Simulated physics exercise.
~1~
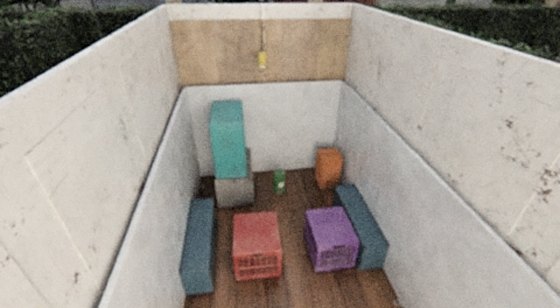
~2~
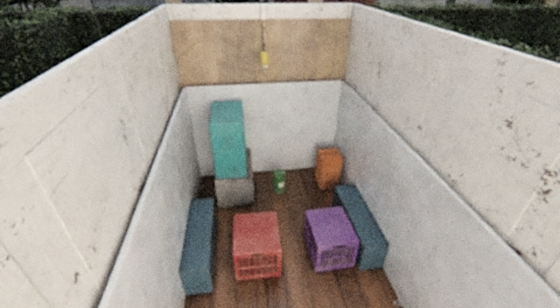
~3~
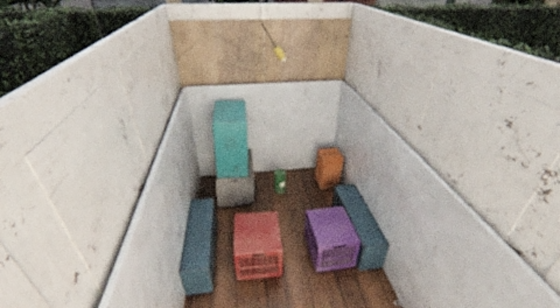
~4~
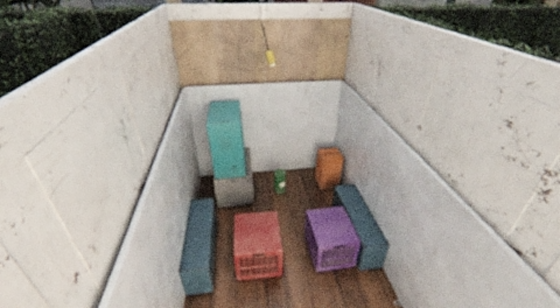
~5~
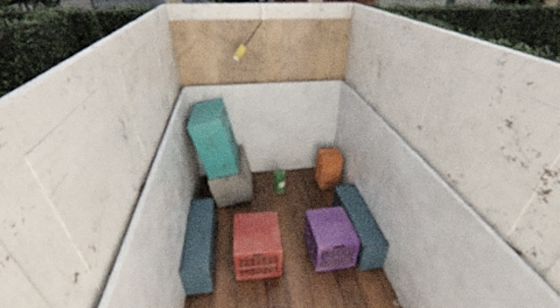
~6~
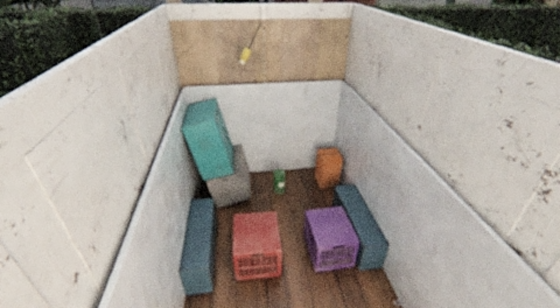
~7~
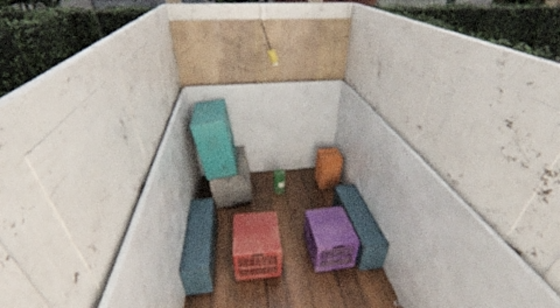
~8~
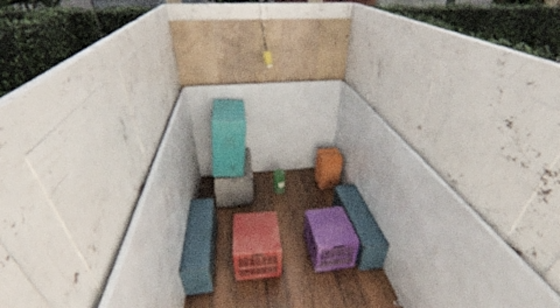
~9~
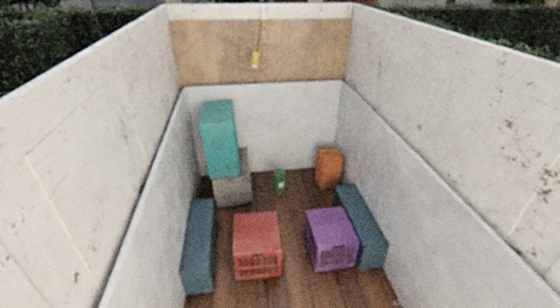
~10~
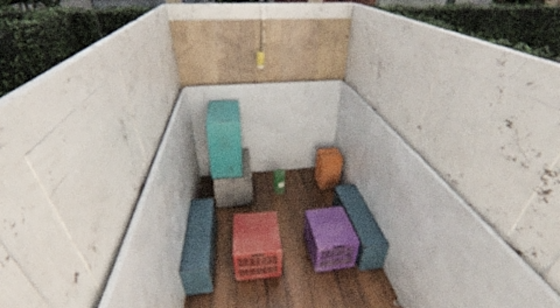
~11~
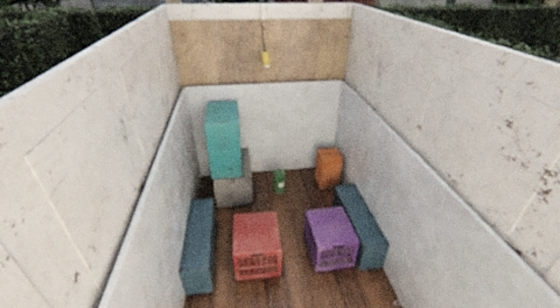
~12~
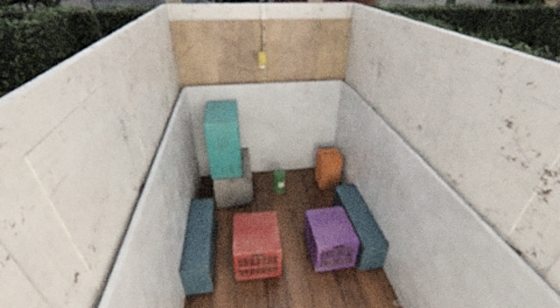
At first, a tall turquoise block stands upright on a grey box at the back left of a pale-walled bay, with a red chest, a purple chest, an orange box and a small green canister nearby. The yellow lamp hanging at the back swings right, then left. As it swings left, the turquoise block leans to the left and the grey box turns slightly beneath it. The block then rocks back upright, shifts right, and sways slightly left again. Finally the lamp hangs nearly straight, and the turquoise block stands upright on the grey box, everything else unmoved.
